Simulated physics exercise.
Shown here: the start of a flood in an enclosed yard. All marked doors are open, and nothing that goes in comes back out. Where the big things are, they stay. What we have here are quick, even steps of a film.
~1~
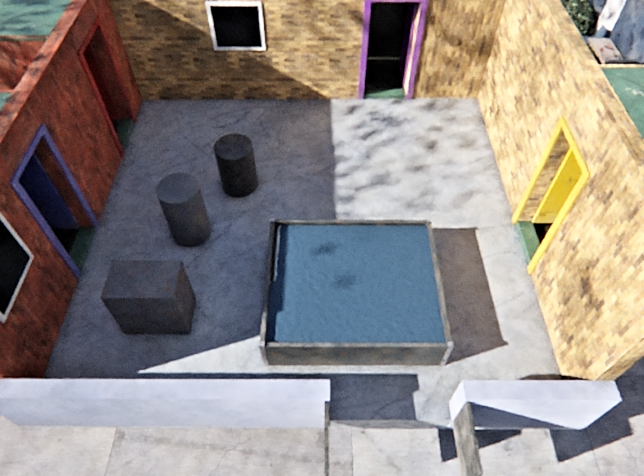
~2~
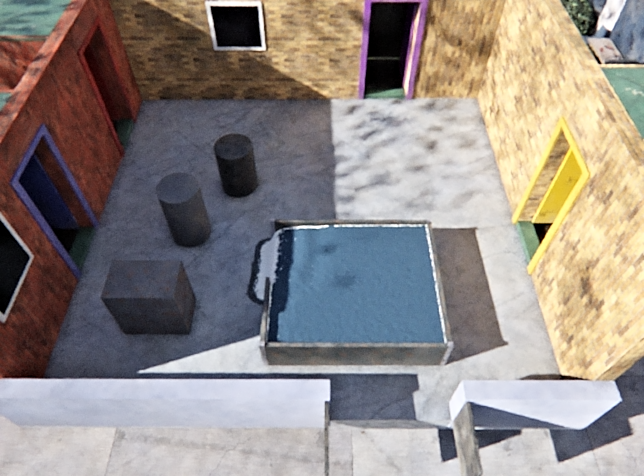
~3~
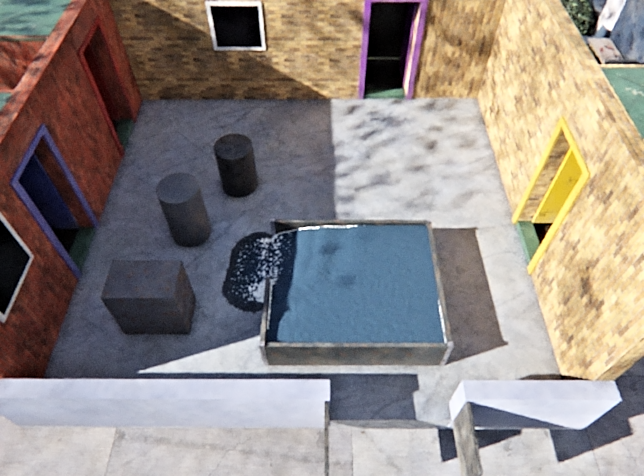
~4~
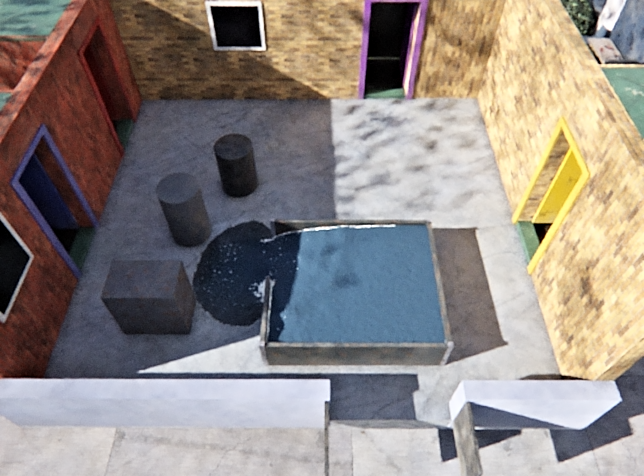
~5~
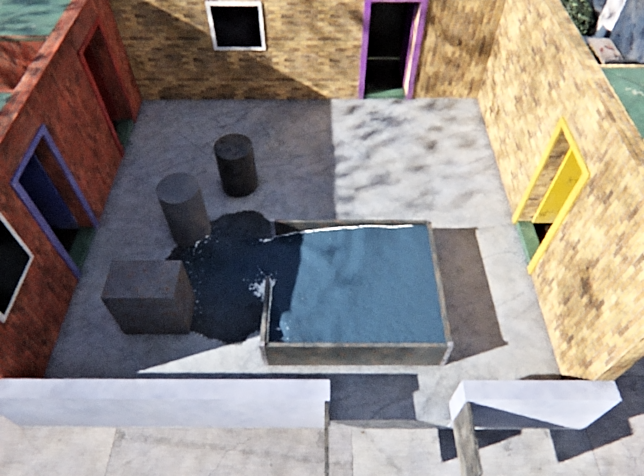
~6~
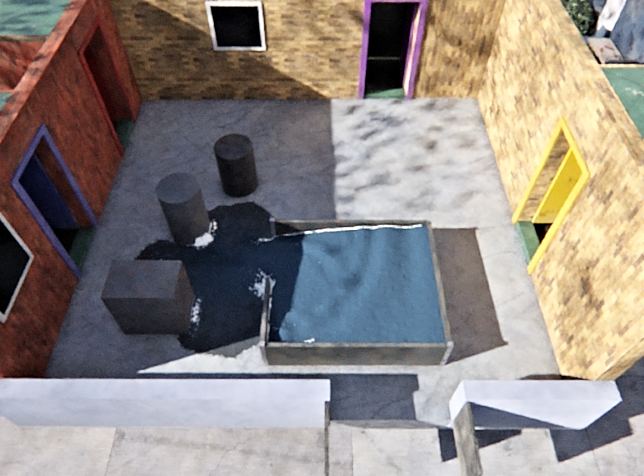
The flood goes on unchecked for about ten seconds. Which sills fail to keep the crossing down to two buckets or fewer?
Result: I expect the blue door to go over the limit; I expect the purple door to stay within two buckets; I expect the yellow door to stay within two buckets; I expect the red door to stay within two buckets.
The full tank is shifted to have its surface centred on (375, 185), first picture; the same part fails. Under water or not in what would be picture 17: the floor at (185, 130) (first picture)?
Answer: Reached.
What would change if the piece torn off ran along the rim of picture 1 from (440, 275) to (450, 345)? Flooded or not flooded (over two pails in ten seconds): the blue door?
The blue door stays within the limit.
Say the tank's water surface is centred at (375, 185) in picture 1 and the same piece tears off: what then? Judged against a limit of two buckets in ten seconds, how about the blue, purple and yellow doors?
My answer is that the blue door ends up beneath, the purple door ends up beneath and the yellow door ends up beneath.
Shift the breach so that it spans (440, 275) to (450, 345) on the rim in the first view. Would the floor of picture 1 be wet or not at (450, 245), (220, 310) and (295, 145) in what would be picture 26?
Following the listed order, the three come out reached by the spill, not reached and not reached.
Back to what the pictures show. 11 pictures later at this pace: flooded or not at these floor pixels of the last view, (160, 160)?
Call it swamped.
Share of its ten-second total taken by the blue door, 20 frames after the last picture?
Result: 55 % of the ten-second total.
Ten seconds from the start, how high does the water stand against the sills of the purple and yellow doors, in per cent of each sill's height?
Close to 20 per cent for the first one and close to 0 per cent for the second.
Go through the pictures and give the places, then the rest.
The water tank at (353, 280) is whole and still, in the first picture.
The front is at (265, 243), out from the gap at (274, 265), in the second picture.
Water pours out at (274, 265) and has run to (232, 296), in the third picture.
The front is at (199, 286), out from the gap at (274, 266), in the fourth picture.
Water pours out at (274, 265) and has run to a hidden place, in the fifth picture.
Water pours out at (274, 265) and has run to a hidden place, in the sixth picture.
A moment on, water covers 15 % of the floor; the blue door under two buckets in, the purple door not reached, the yellow door not reached, the red door not reached.
Next, water covers 25 % of the floor; the blue door over two buckets in, the purple door not reached, the yellow door not reached, the red door not reached.
Then, water covers 40 % of the floor; the blue door far over two buckets in, the purple door not reached, the yellow door not reached, the red door wet at the sill, nothing in.
Later, water covers 50 % of the floor; the blue door far over two buckets in, the purple door not reached, the yellow door not reached, the red door wet at the sill, nothing in.
In the end, water covers 80 % of the floor; the blue door far over two buckets in, the purple door wet at the sill, nothing in, the yellow door not reached, the red door wet at the sill, nothing in.
